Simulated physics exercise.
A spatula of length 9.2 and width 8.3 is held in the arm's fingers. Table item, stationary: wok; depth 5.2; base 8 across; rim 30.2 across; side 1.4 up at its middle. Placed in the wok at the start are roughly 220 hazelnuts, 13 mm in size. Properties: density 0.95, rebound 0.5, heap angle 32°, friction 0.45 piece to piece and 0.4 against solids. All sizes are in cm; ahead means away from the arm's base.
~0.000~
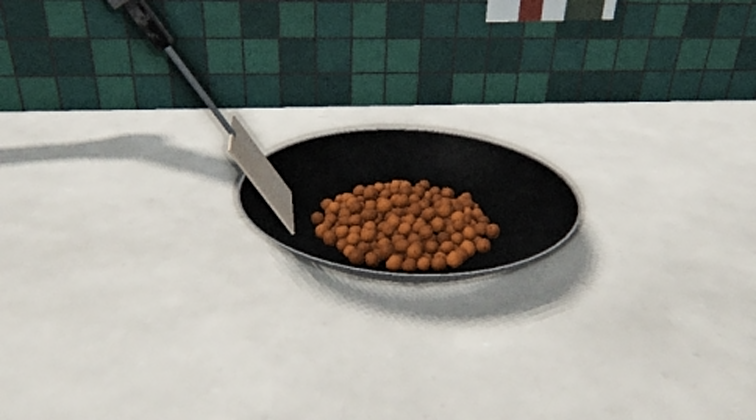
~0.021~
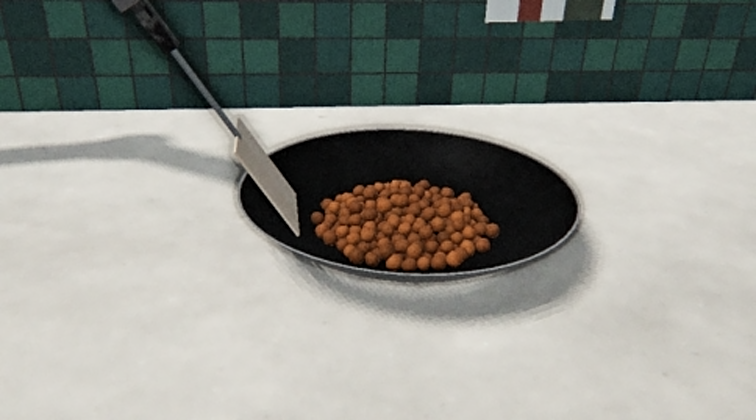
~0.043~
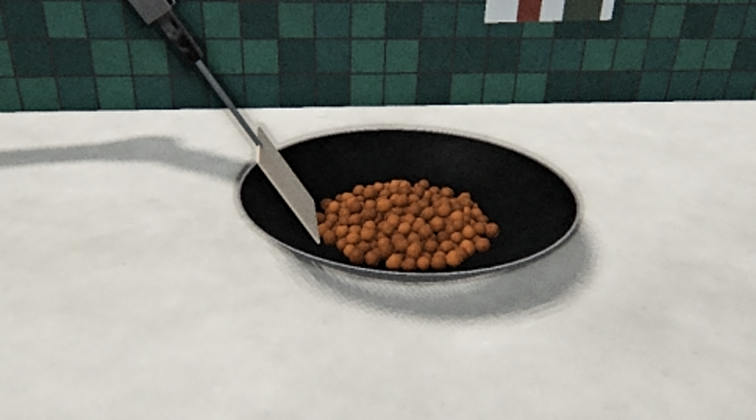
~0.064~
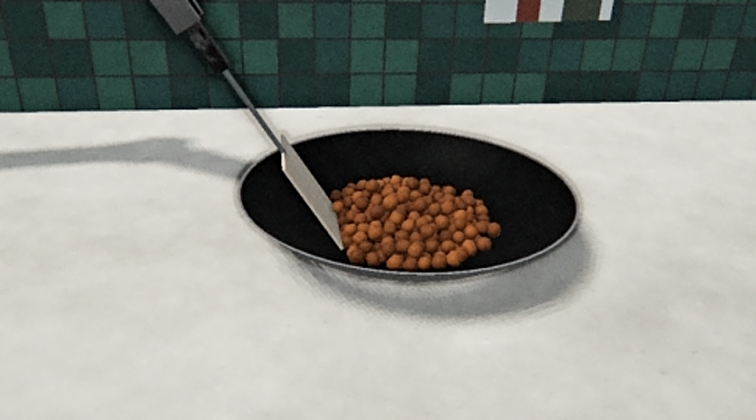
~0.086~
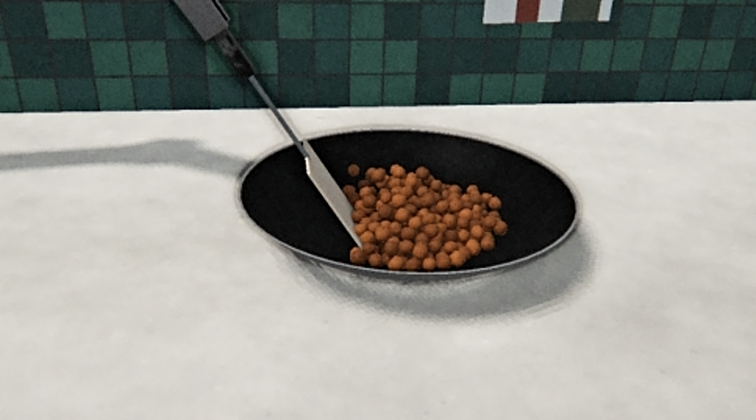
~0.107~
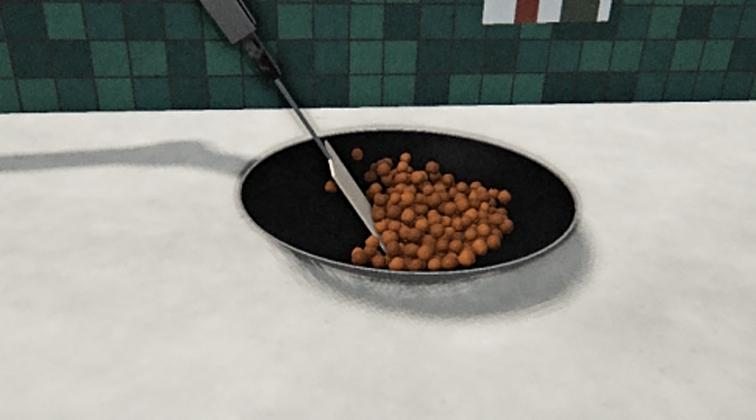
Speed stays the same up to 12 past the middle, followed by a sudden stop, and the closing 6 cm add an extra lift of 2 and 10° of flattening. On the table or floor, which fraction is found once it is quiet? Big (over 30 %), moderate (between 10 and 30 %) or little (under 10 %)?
The share is big.
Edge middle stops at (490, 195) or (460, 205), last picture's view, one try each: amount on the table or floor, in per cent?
About 25 and 0 per cent.
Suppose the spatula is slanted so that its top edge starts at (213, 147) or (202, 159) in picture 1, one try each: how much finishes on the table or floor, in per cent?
Close to 40 and 40 percent respectively.
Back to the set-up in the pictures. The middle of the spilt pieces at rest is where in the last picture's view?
Resting centre: About (734, 217).
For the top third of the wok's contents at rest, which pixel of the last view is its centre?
The centre sits close to (492, 223).
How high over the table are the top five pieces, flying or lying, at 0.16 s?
About 5 cm.
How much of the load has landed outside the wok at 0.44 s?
It works out to about 30 in a hundred.
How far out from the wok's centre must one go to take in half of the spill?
Distance, approx.: 36 cm.
After 0.16 s, sloping 58°, highest piece 6 above the table; 225 in the wok.
After 0.21 s, sloping 55°, highest piece 7 above the table; 224 in the wok, 1 on the blade or in flight.
After 0.44 s, sloping 48°, highest piece 12 above the table; 139 in the wok, 63 on the table or floor, 23 on the blade or in flight.
After 1.49 s, sloping 48°, highest piece 3 above the table; 139 in the wok, 86 on the table or floor.
At rest, 139 in the wok, 86 on the table or floor. That is 38 % on the table or floor.
